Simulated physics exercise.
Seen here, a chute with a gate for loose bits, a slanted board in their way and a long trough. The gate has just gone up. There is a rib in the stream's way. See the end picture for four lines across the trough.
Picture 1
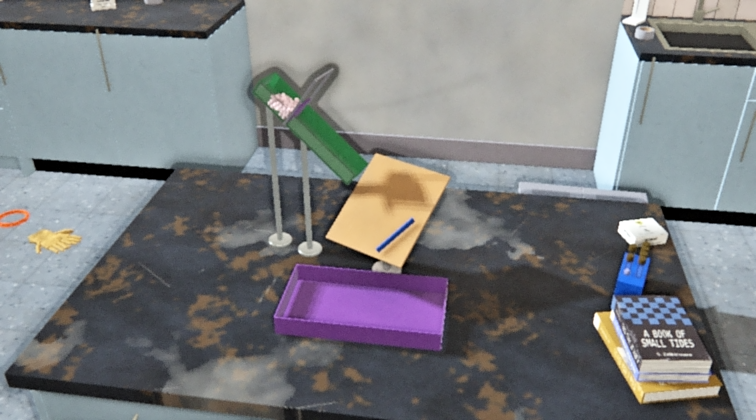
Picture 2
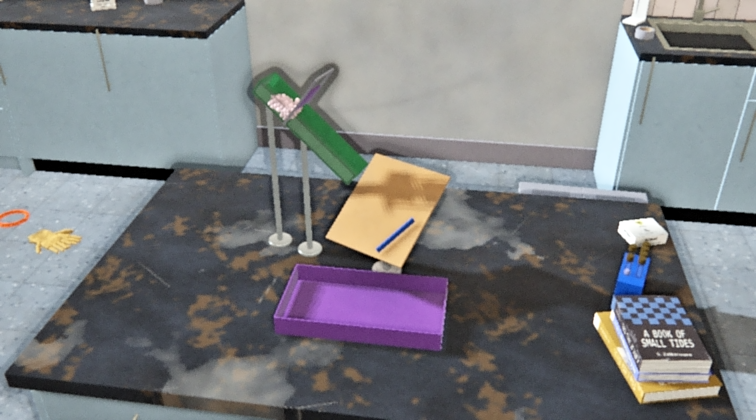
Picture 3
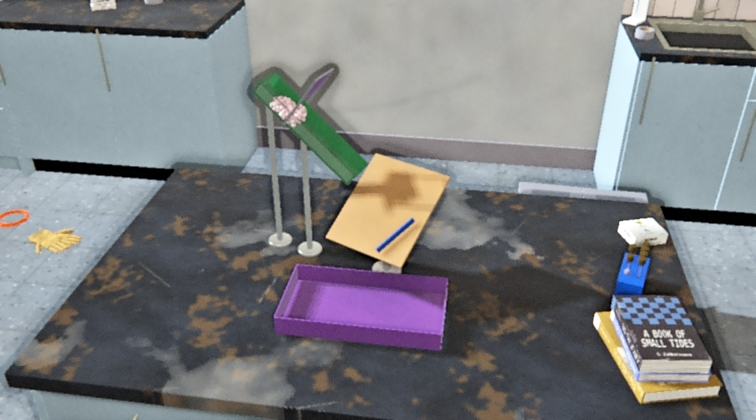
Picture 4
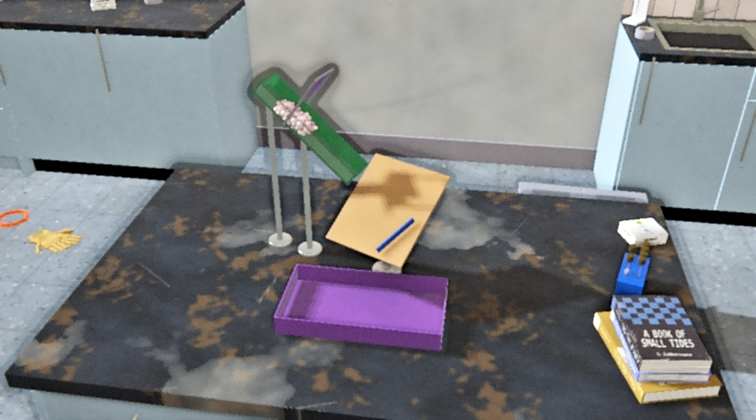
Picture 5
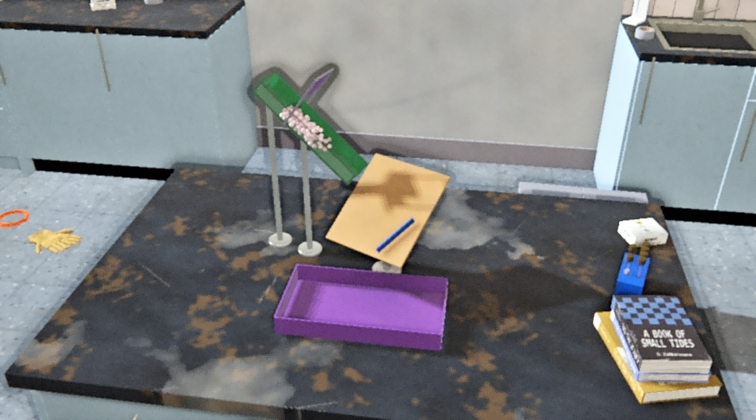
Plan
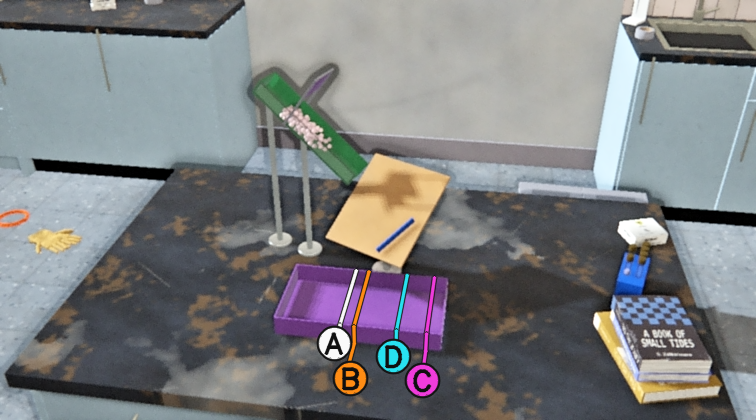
The footage shows a green chute on two thin stands above a tilted tan board and an empty purple trough; a purple gate swings up, and small pale pink bits slide down the chute toward the right, spreading out.
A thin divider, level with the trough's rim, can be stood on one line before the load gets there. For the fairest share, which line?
A is best.
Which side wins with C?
More lands on the left.
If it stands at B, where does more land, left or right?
More lands on the left.
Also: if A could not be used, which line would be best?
The answer is B.
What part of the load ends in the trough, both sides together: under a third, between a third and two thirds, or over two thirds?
Over two thirds.
On the marked copy, line A crosses the front rim at (340, 324); line B crosses the front rim at (354, 325); line C crosses the front rim at (426, 333); line D crosses the front rim at (396, 330).
For line A, of what is caught, roughly half on the left of the divider, roughly half on the right.
For line B, of what is caught, the larger part on the left of the divider, roughly a quarter on the right.
For line C, of what is caught, almost all on the left of the divider, just a few on the right.
For line D, of what is caught, almost all on the left of the divider, just a few on the right.
